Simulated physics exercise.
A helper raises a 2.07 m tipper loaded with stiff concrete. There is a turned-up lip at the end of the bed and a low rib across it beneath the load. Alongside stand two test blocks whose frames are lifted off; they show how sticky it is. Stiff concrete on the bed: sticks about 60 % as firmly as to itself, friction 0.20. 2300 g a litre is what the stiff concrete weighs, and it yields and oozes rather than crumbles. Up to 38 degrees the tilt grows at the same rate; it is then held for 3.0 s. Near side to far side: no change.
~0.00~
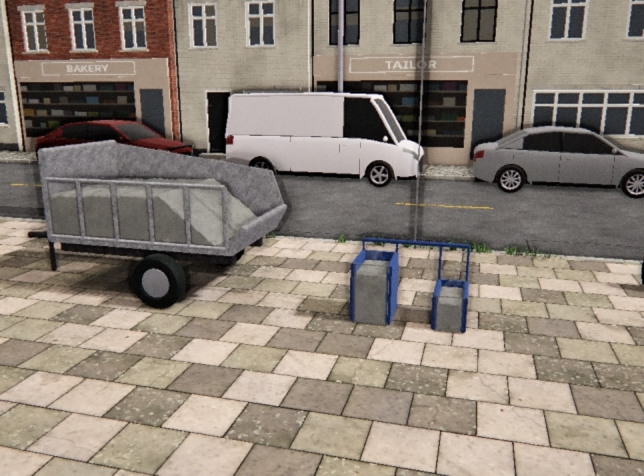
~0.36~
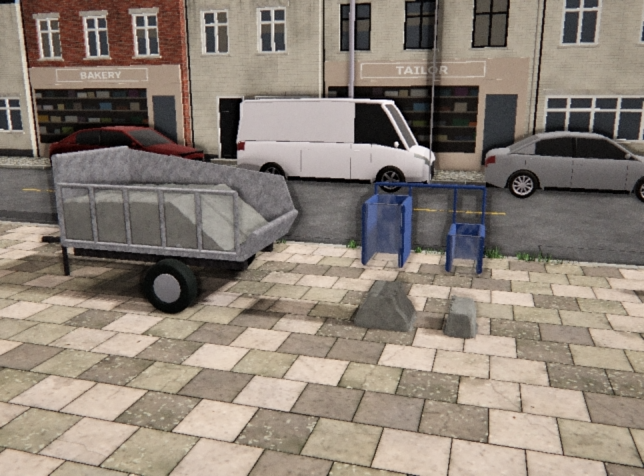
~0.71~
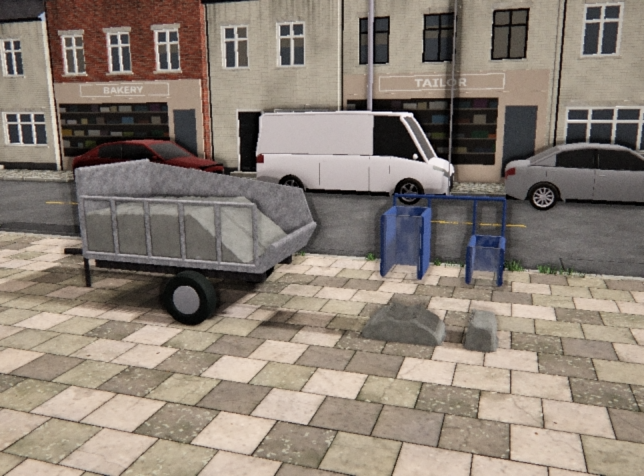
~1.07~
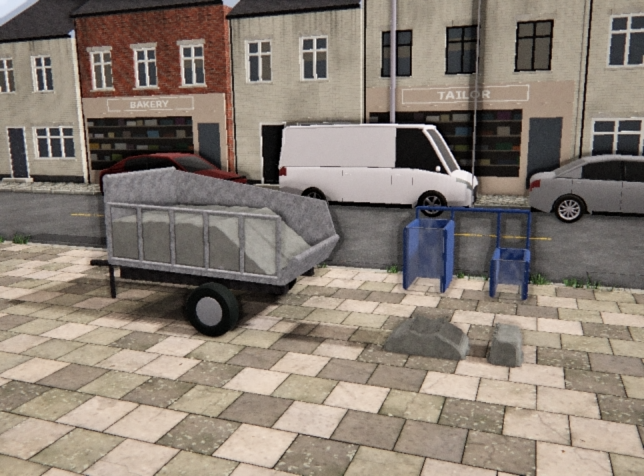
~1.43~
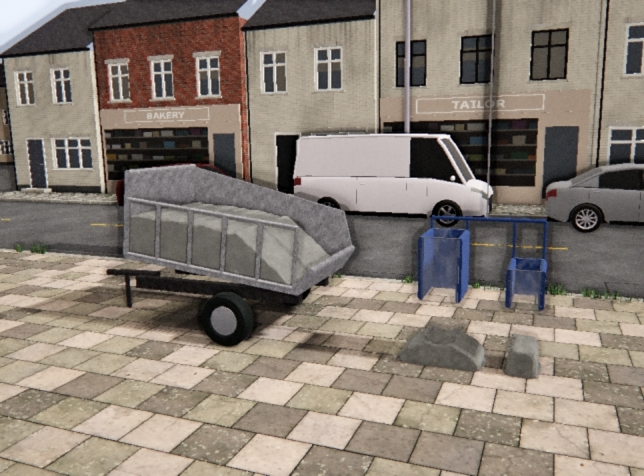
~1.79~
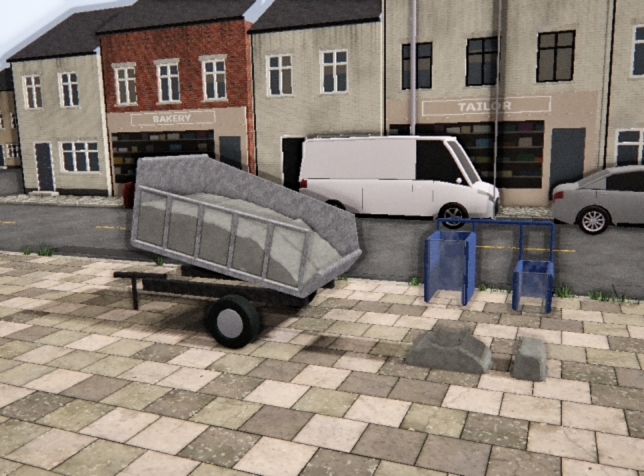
A grey trailer stands at left on a paved area, seen from slightly above, facing a street of shops and houses. A pale grey load lies in its bed, two grey blocks sit inside blue boxes at right, and a red car, white van and silver car line the road behind. The boxes lift, the larger block slumps, and the bed's left end rises as the camera swings left and draws back.
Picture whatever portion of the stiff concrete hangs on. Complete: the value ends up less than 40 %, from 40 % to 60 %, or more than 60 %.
The value ends up less than 40 %.
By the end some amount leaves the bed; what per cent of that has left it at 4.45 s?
Estimate: Some 80 per cent.
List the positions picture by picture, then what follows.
In the first picture, top of the high end at (44, 153), tilt 0 degrees; front end of the stiff concrete at (213, 244); test blocks 51 cm, 28 cm high (left to right).
In the second picture, top of the high end at (58, 159), tilt 0 degrees; front end of the stiff concrete at (224, 249); test blocks 35 cm, 25 cm high (left to right).
In the third picture, top of the high end at (81, 172), tilt 0 degrees; front end of the stiff concrete at (243, 261); test blocks 26 cm, 25 cm high (left to right).
In the fourth picture, top of the high end at (109, 179), tilt 2 degrees; front end of the stiff concrete at (267, 273); test blocks 26 cm, 25 cm high (left to right).
In the fifth picture, top of the high end at (130, 174), tilt 7 degrees; front end of the stiff concrete at (286, 281); test blocks 26 cm, 25 cm high (left to right).
In the sixth picture, top of the high end at (143, 162), tilt 11 degrees; front end of the stiff concrete at (300, 282); test blocks 26 cm, 25 cm high (left to right).
By 2.58 s, the tilt is 22 degrees and 100 % is on the bed.
By 3.52 s, the tilt is 35 degrees and 95 % is on the bed.
By 4.45 s, the tilt is 38 degrees and 45 % is on the bed.
By 5.39 s, the tilt is 38 degrees and 31 % is on the bed.
By 6.88 s, at the end, the tilt is 38 degrees and 30 % is on the bed.
